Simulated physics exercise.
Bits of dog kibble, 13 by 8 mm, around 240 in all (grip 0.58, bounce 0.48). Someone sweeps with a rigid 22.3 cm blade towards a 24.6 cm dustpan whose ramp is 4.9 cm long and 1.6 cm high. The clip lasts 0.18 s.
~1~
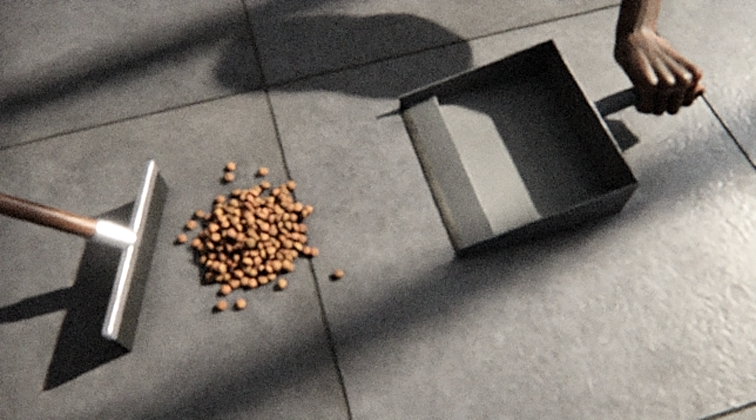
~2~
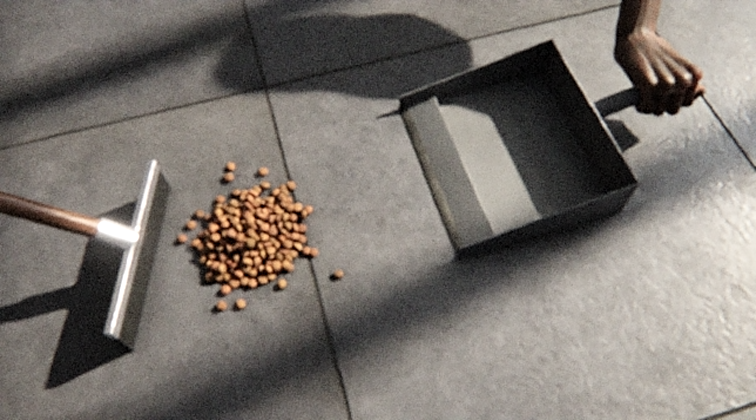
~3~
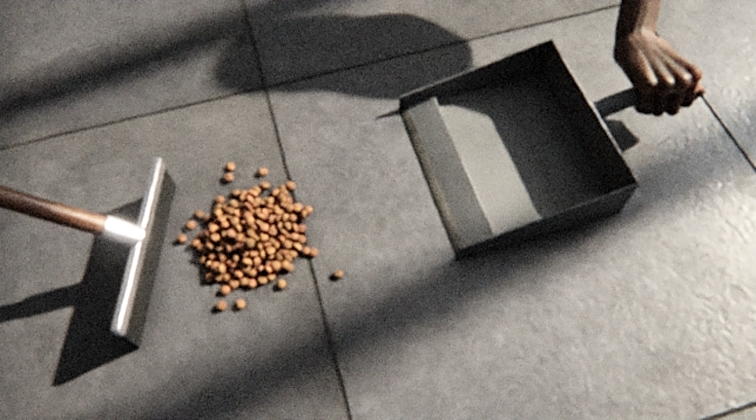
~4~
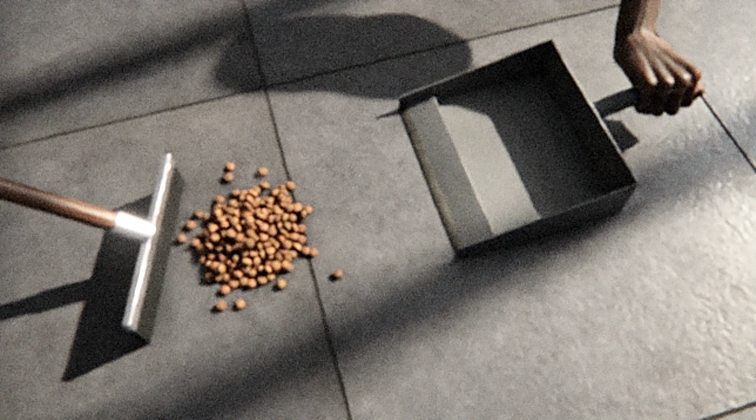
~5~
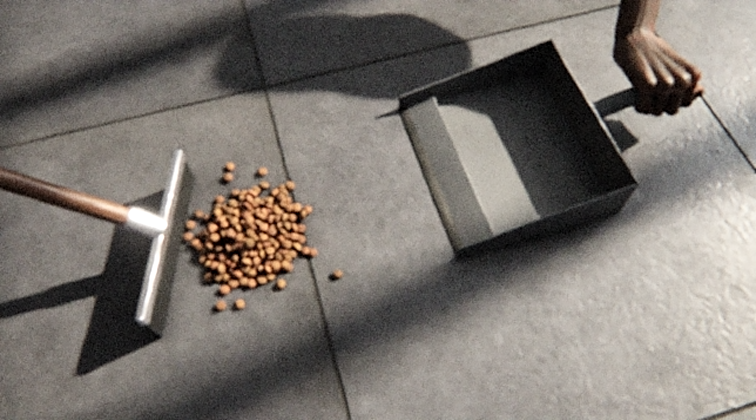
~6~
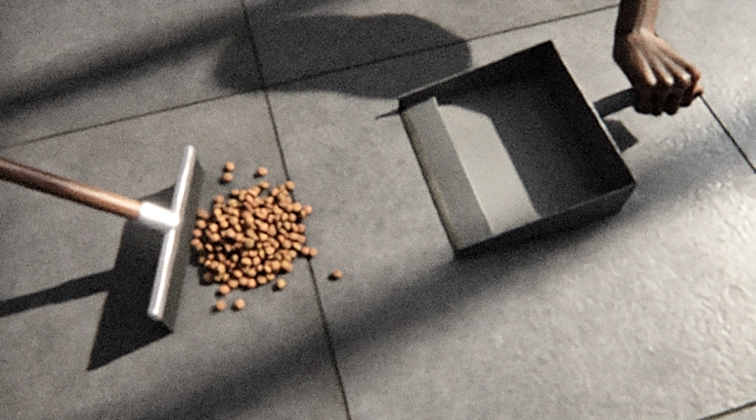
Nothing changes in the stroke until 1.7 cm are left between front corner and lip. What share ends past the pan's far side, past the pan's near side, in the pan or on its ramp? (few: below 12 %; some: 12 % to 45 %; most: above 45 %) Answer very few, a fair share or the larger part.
Past the pan's far side: Very few; past the pan's near side: Very few; in the pan or on its ramp: Very few.
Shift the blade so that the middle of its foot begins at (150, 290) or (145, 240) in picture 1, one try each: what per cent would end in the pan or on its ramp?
Some 15 and 0 per cent.
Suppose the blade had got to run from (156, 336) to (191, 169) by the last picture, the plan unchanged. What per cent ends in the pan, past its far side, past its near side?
Pan 20, far 0, near 35.
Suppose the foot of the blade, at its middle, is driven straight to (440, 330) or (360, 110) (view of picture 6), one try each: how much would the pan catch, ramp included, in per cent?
About 5 and 0 per cent.
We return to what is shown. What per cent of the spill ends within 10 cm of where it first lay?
Some 10 per cent.
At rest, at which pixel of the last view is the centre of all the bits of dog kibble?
Near (405, 195).
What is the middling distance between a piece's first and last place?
Some 20 cm.
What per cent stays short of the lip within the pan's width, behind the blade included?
About 90 per cent.
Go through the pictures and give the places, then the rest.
In the first picture, blade from (111, 335) to (152, 168), moved 0.0 cm, 0 of the pieces shifted so far; middle of the pieces at (250, 234); pan at (517, 154).
In the second picture, blade from (113, 334) to (154, 168), moved 0.3 cm, 0 of the pieces shifted so far; middle of the pieces at (250, 234).
In the third picture, blade from (120, 331) to (160, 166), moved 1.0 cm, 0 of the pieces shifted so far; middle of the pieces at (250, 234).
In the fourth picture, blade from (131, 326) to (169, 162), moved 2.3 cm, 0 of the pieces shifted so far; middle of the pieces at (250, 234).
In the fifth picture, blade from (144, 320) to (180, 158), moved 3.8 cm, 1 of the pieces shifted so far; middle of the pieces at (249, 234).
In the sixth picture, blade from (156, 315) to (191, 153), moved 5.2 cm, 5 of the pieces shifted so far; middle of the pieces at (249, 234); pan at (516, 154).
Then, 0.32 s after the last picture, middle of the blade 19 cm from the lip; 0 % over the lip, far side 0 %, near side 0 %.
Then, 0.54 s after the last picture, middle of the blade 10 cm from the lip; 0 % over the lip, far side 0 %, near side 5 %.
Then, 0.87 s after the last picture, middle of the blade 5 cm from the lip; 5 % over the lip, far side 0 %, near side 5 %.
In the end, far side 0 %, near side 5 %, pan 5 %, in front of the lip or behind the blade 90 %.
